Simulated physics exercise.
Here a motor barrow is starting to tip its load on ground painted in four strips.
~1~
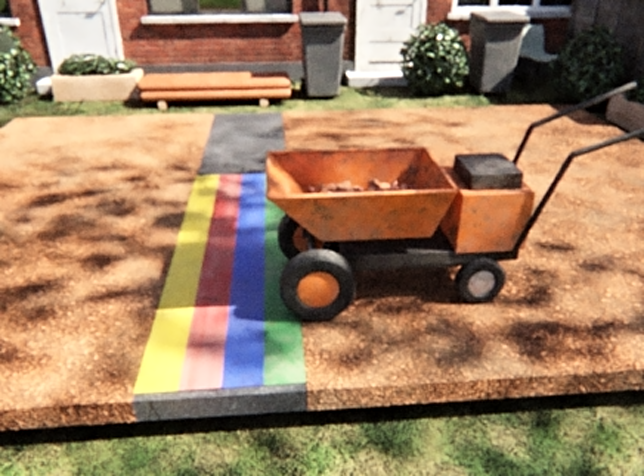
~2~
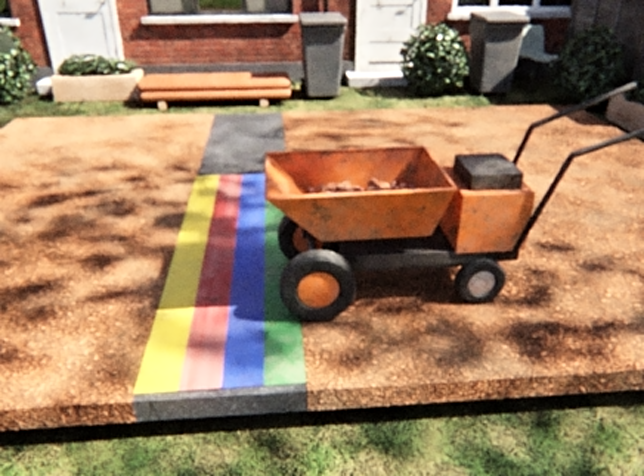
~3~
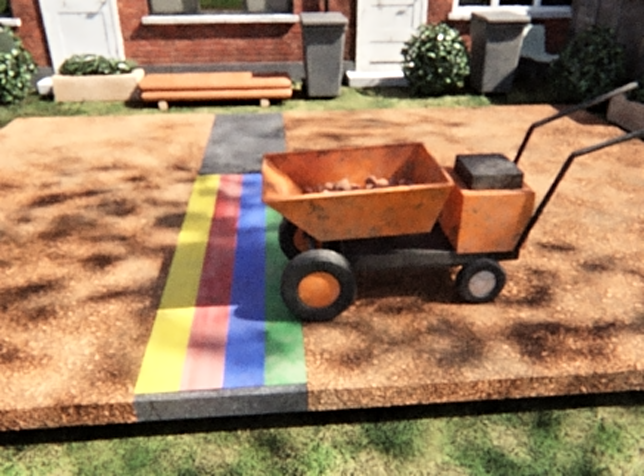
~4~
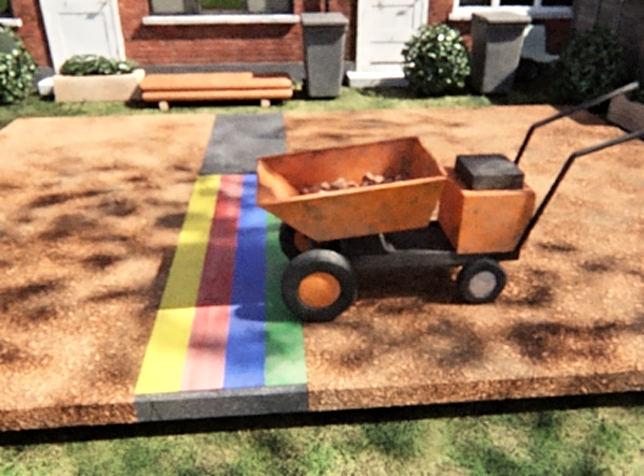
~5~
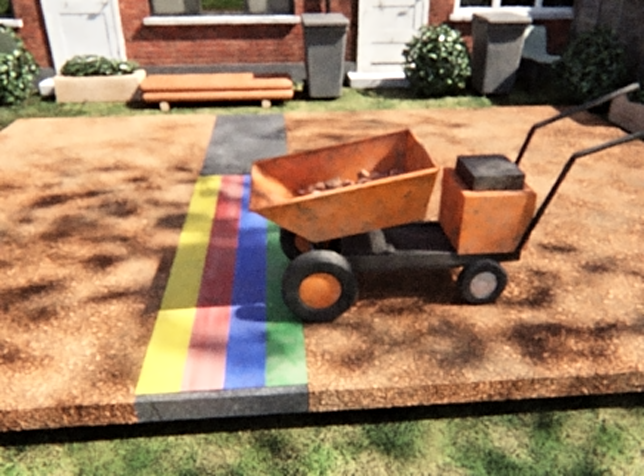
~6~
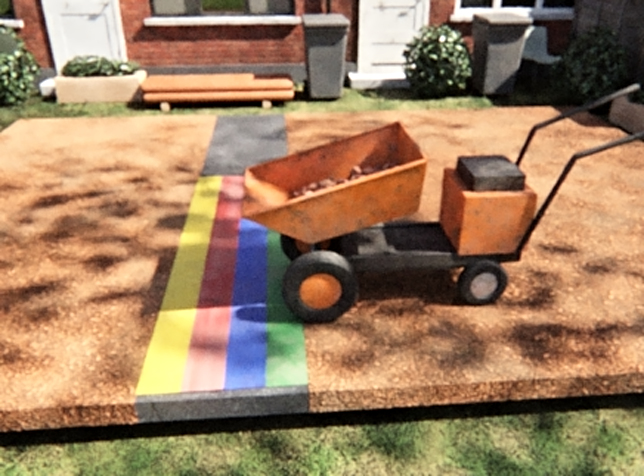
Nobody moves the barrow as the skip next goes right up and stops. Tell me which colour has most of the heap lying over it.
Most of the heap lies over yellow.
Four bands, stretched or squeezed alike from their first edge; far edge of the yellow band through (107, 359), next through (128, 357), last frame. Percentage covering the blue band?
Shares: 0 %; then 0 %.
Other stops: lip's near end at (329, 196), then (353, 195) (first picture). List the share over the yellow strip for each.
In order: 20 % and 10 %.
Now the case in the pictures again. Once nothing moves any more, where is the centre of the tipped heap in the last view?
Resting centre, last frame: Roughly (183, 291).
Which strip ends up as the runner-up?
Runner-up - the red one.
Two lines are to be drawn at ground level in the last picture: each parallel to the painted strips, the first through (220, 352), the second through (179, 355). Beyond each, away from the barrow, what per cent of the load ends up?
The first gives 90 %, the second 60 %.
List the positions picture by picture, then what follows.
The first frame shows lip of the skip (269, 198), level; top of the load (349, 194), lumps of rubble; green strip (283, 343); blue strip (245, 346); red strip (205, 348); yellow strip (166, 350).
The second frame shows lip of the skip (267, 199), level; top of the load (359, 195).
The third frame shows lip of the skip (264, 201), tipped barely; top of the load (357, 193).
The fourth frame shows lip of the skip (258, 205), tipped a little; top of the load (386, 188).
The fifth frame shows lip of the skip (251, 210), tipped a little; top of the load (392, 187).
The sixth frame shows lip of the skip (243, 217), tipped clearly; top of the load (385, 181); green strip (286, 345); blue strip (247, 347); red strip (208, 349); yellow strip (168, 351).
Just after the last frame, skip tipped steeply; every one in the skip.
A moment on, skip tipped right over; roughly two thirds in the skip; about a tenth over the red strip; roughly a quarter over the yellow strip; just a few off the paint.
Further on, skip tipped right over; about a tenth in the skip; roughly a quarter over the red strip; roughly half over the yellow strip; roughly a quarter off the paint.
When it is over, skip tipped right over; about a tenth in the skip; not one over the green strip; not one over the blue strip; roughly a quarter over the red strip; roughly half over the yellow strip; roughly a quarter off the paint.
